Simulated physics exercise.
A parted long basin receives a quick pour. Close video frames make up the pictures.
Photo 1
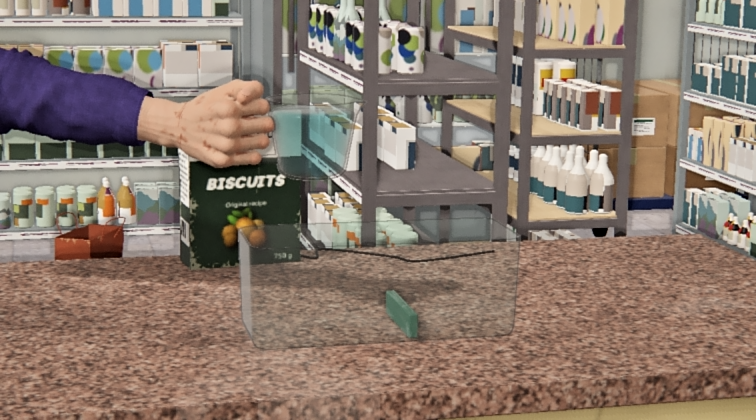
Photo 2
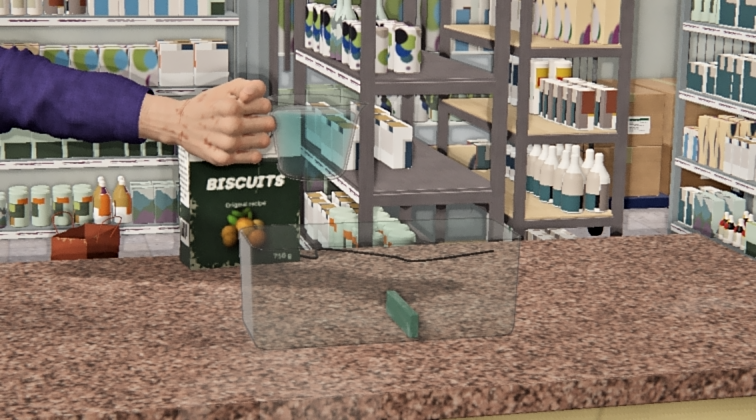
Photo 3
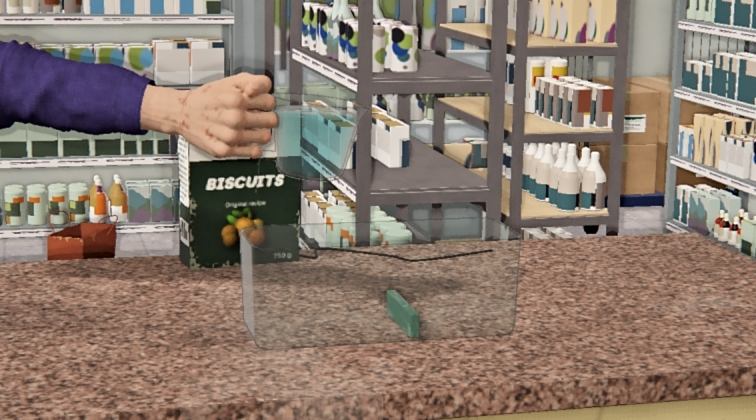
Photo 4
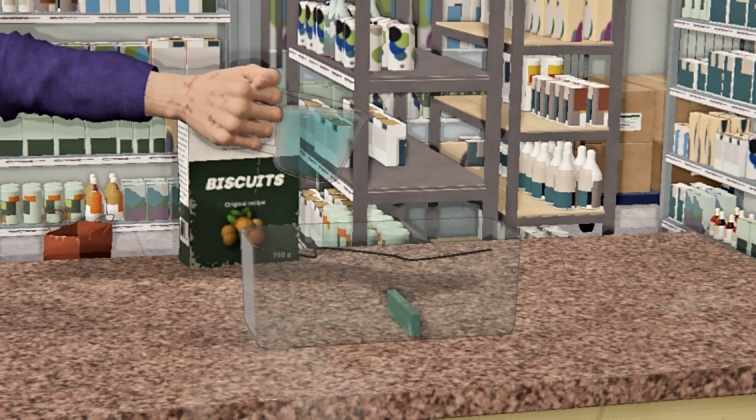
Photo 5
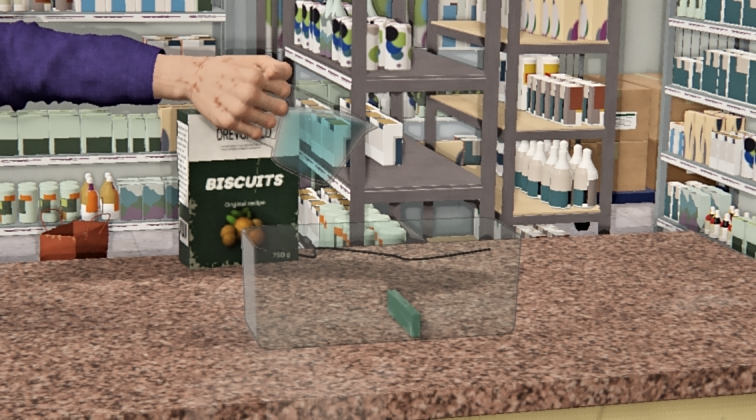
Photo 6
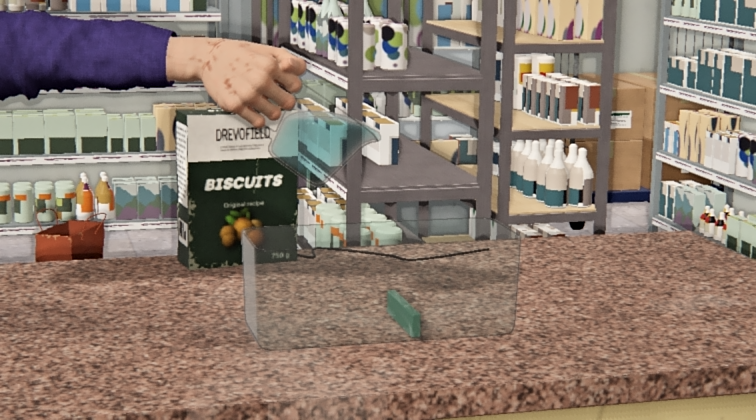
A hand at the end of a purple sleeve starts upright above a clear basin on a speckled counter, gripping a see-through container of bluish liquid. It tilts the container rightward, slightly at first and then more steeply, gradually uncovering the lettering on the biscuit box behind.
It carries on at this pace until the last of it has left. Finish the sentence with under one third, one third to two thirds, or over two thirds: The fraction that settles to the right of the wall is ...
The fraction that settles to the right of the wall is one third to two thirds.
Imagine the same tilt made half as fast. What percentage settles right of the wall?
About 65 per cent.
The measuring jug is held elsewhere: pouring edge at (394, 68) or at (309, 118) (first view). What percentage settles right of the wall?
Around 80 percent first, around 20 percent second.
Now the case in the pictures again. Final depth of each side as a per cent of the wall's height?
Left near 40; right near 50.
A moment on, the measuring jug is tipped right over and 34 per cent is still to pour, 11 is left of the wall and 25 right of it.
Next, the measuring jug is tipped right over and 5 per cent is still to pour, 41 is left of the wall and 46 right of it.
Then the measuring jug is tipped right over and 0 per cent is still to pour, 52 is left of the wall and 46 right of it.
Later the measuring jug is tipped right over and 0 per cent is still to pour, 53 is left of the wall and 46 right of it.
Finally, 53 per cent lies left of the wall, 46 right of it and 1 outside.
